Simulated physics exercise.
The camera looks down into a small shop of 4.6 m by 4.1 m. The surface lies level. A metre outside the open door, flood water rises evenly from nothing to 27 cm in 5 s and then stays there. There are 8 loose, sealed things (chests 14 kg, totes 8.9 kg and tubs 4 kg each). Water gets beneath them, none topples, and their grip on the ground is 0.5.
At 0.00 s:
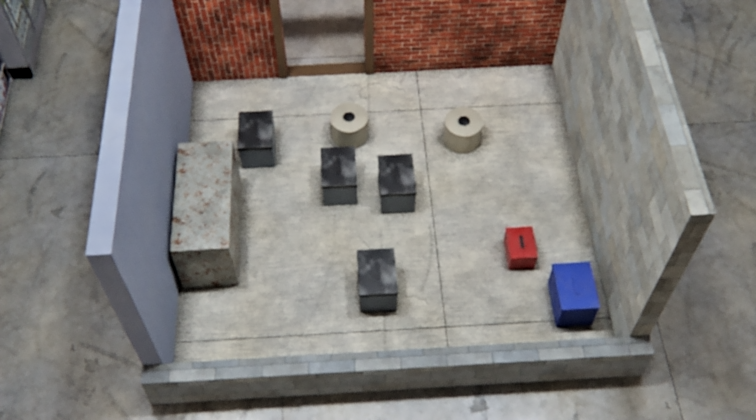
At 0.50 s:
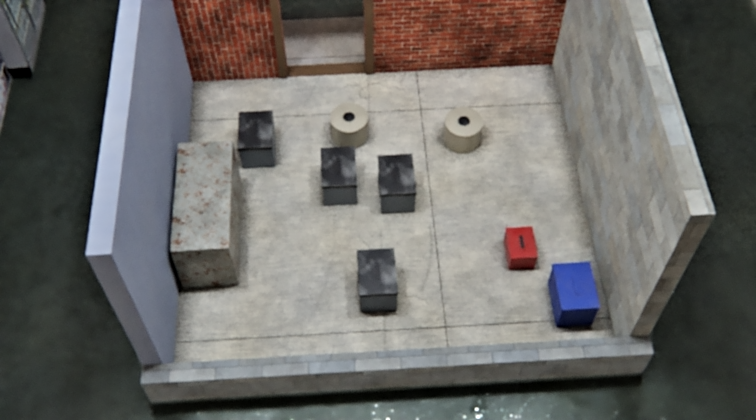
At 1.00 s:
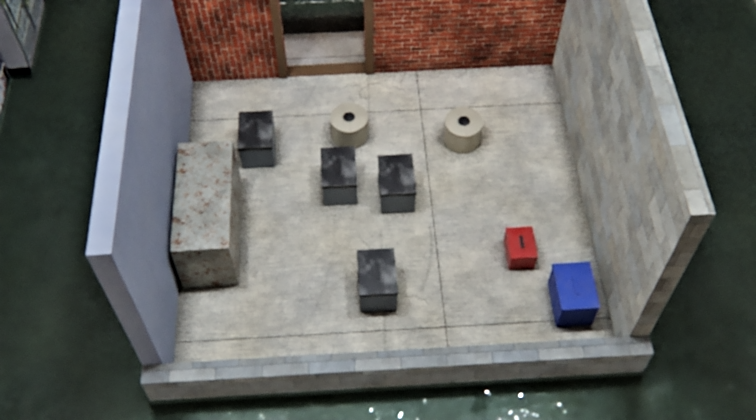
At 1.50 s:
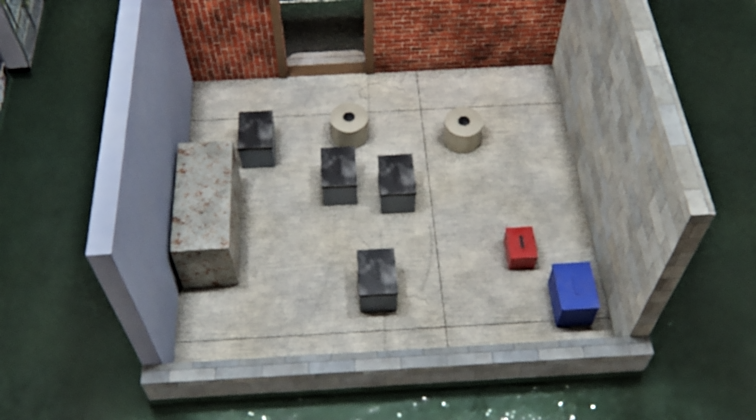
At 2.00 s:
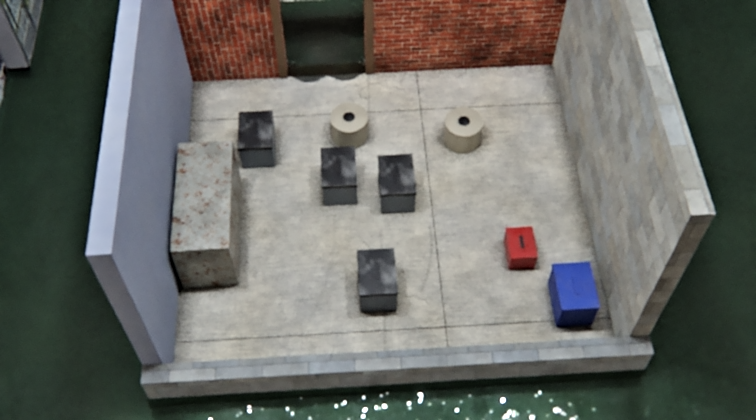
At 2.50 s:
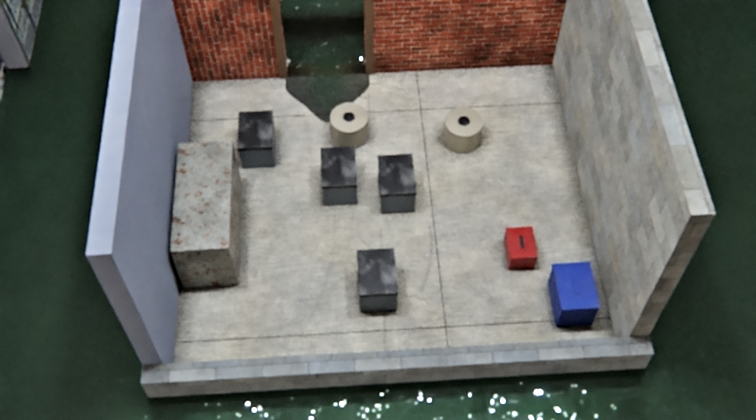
In a small open-topped shop with brick and pale walls, dark boxes, two round tubs, a red tote and a blue chest sit on a dry floor. Dark green water spreads over the ground outside, glinting along the front, then enters through the back doorway toward a tub, while every object stays still.
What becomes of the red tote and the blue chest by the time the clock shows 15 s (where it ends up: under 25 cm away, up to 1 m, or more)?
The red tote ends far away; the blue chest ends far away.
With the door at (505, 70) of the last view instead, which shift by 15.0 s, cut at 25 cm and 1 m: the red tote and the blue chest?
In that case the red tote ends far away, the blue chest ends far away.
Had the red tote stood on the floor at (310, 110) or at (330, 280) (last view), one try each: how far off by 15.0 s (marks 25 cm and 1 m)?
In that order: It gets carried off; it ends far away.
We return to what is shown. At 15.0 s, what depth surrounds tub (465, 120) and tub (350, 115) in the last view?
Roughly 12 and 9 cm.
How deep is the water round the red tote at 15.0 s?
About 13 cm.
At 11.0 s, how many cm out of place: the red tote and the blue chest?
About 120 and 120 cm.
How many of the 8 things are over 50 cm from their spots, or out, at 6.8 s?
I count 5.
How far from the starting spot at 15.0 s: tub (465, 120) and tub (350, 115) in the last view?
In that order: 150 cm, 50 cm.
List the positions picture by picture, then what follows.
The red tote at (522, 242) rests on the ground; the blue chest at (576, 285) rests on the ground; water covers 0.0 m2; 0 of 8 have shifted, in the first picture.
The red tote at (522, 242) rests on the ground; the blue chest at (576, 285), on the bottom; 0.0 m2 under water; 0 of 8 have shifted, in the second picture.
The red tote at (522, 242) rests on the ground; the blue chest at (576, 285), on the bottom; 0.0 m2 under water; 0 of 8 have shifted, in the third picture.
The red tote at (522, 242) rests on the ground; the blue chest at (576, 285), on the bottom; water covers 0.0 m2; 0 of 8 have shifted, in the fourth picture.
The red tote at (522, 242), on the bottom; the blue chest at (576, 285) rests on the ground; water covers 0.0 m2; 0 of 8 have shifted, in the fifth picture.
The red tote at (522, 242), on the bottom; the blue chest at (576, 285) rests on the ground; water covers 0.5 m2; 0 of 8 have shifted, in the sixth picture.
After 3.5 s the red tote is near (522, 242), 0.0 m from its start, aground; the blue chest is near (576, 285), 0.0 m from its start, aground; 0 afloat.
After 6.8 s the red tote is near (522, 242), 0.0 m from its start, aground; the blue chest is near (576, 285), 0.0 m from its start, aground; 2 afloat.
After 11.0 s the red tote is near (544, 153), 1.3 m from its start, afloat; the blue chest is near (511, 200), 1.2 m from its start, afloat; 8 afloat.
After 15.0 s the red tote is near (483, 68), 2.5 m from its start, afloat; the blue chest is near (397, 95), 3.1 m from its start, afloat; 8 afloat.
